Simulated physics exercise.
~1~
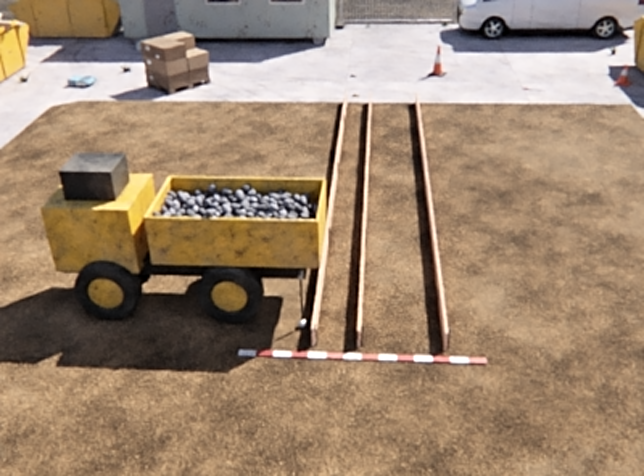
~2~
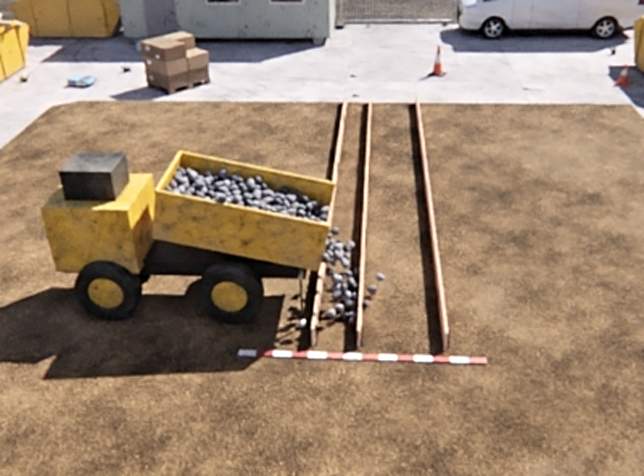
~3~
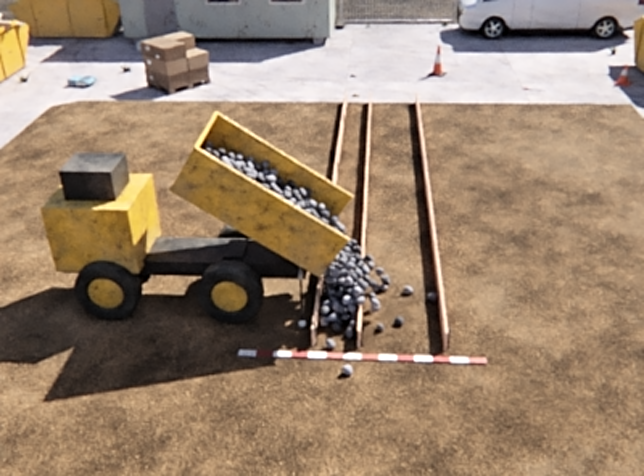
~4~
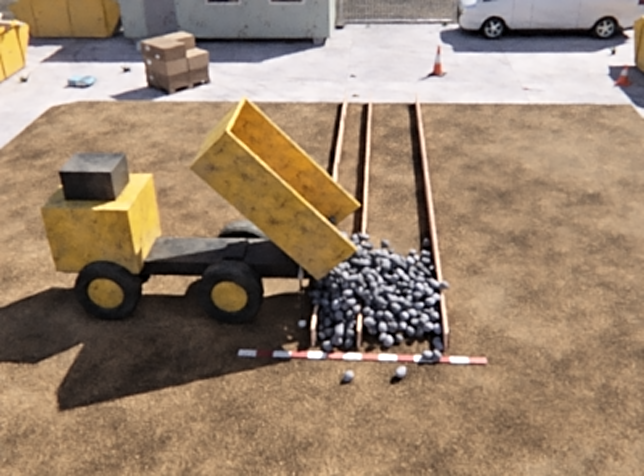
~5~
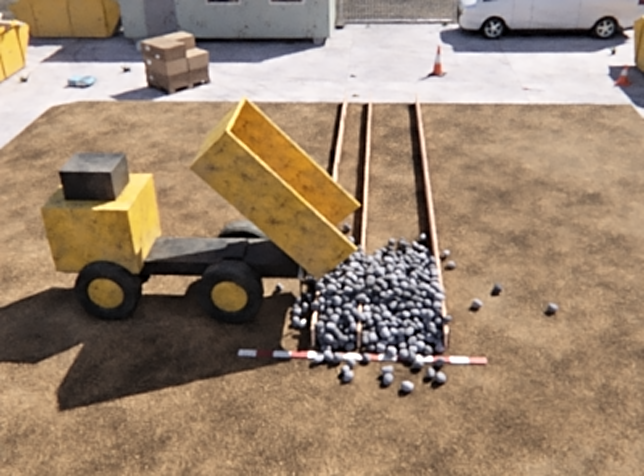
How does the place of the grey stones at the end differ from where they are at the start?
At the start the stones are loaded in the truck's yellow bed. At the end they lie lower and farther right, in a heap on the ground across the boards, with a few scattered around it.
